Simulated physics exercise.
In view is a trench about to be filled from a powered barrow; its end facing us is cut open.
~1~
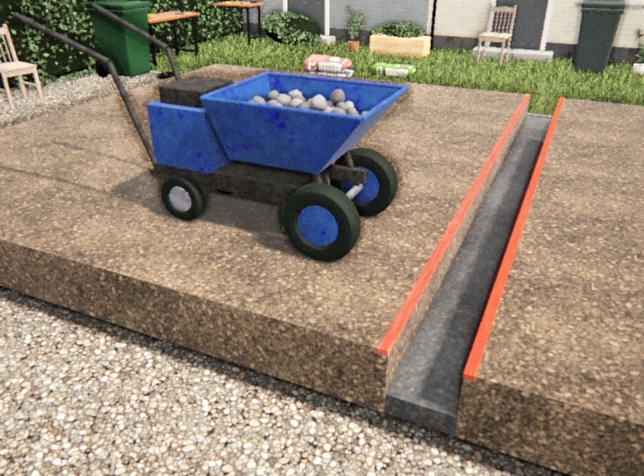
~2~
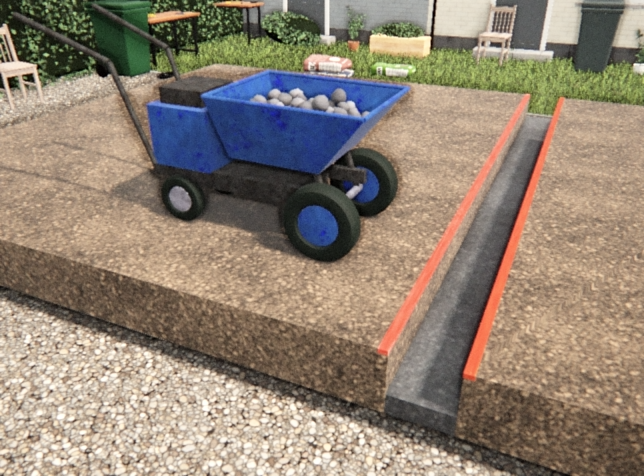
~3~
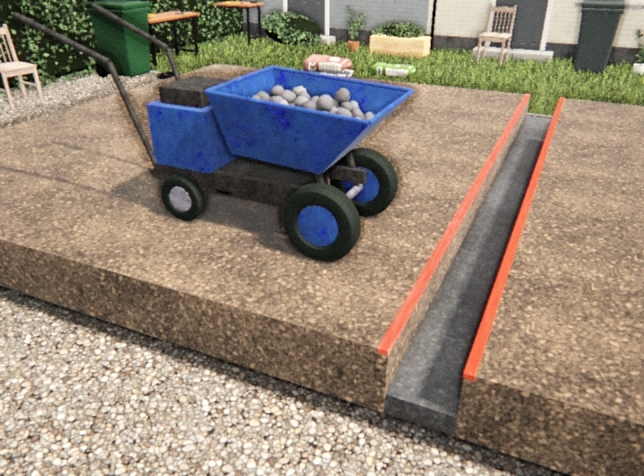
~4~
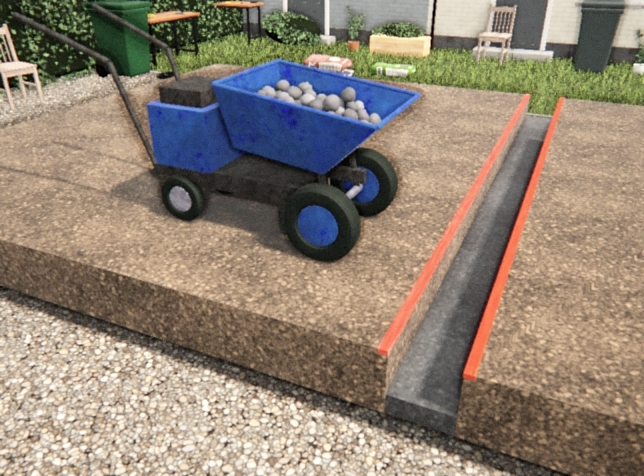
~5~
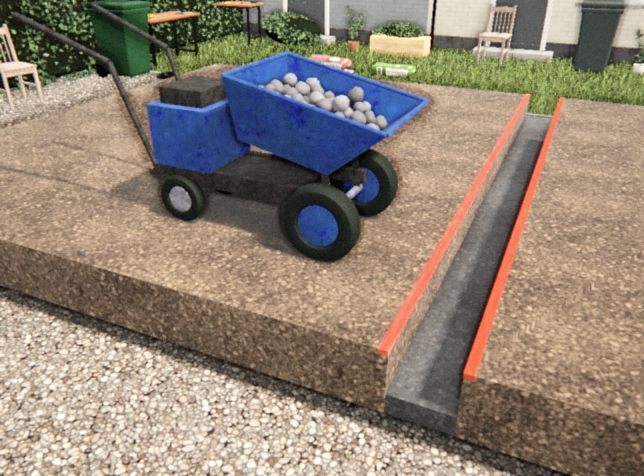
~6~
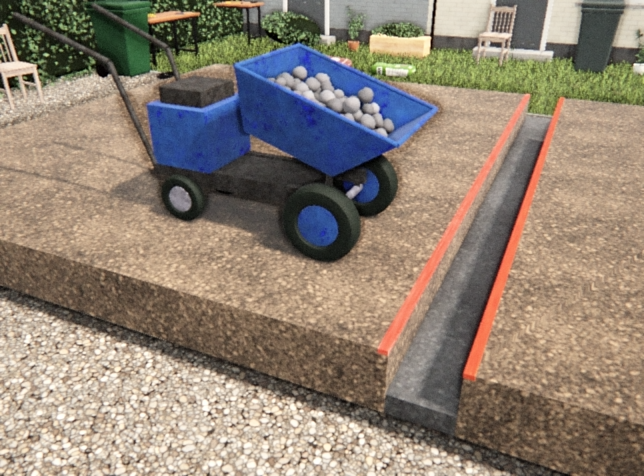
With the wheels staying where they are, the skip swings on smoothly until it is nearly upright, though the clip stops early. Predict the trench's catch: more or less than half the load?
The trench will hold the main part of the load.
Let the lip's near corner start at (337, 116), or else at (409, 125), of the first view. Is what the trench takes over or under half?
Note: Stop one, a majority share; stop two, a minority share.
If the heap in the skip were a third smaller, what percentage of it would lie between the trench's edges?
My estimate is near 100 per cent.
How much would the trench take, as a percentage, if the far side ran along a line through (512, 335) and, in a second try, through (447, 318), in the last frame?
First one: 100 per cent; second one: 40 per cent.
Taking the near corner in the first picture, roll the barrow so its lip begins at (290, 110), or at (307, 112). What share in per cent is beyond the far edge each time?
In order: About 0 % and 0 %.
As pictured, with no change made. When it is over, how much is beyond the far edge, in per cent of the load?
That share is about 10 percent.
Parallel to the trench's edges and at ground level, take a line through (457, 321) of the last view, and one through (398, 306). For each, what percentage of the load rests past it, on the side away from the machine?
The first comes to 40 %, the second to 100 %.
Just after the last frame, skip tipped steeply; every one in the skip.
A moment on, skip tipped right over; roughly two thirds in the skip; roughly a quarter in or heaped over the trench; about a tenth beyond it; just a few falling.
Further on, skip tipped right over; just a few in the skip; the larger part in or heaped over the trench; about a tenth beyond it.
When it is over, skip tipped right over; almost all in or heaped over the trench; about a tenth beyond it.
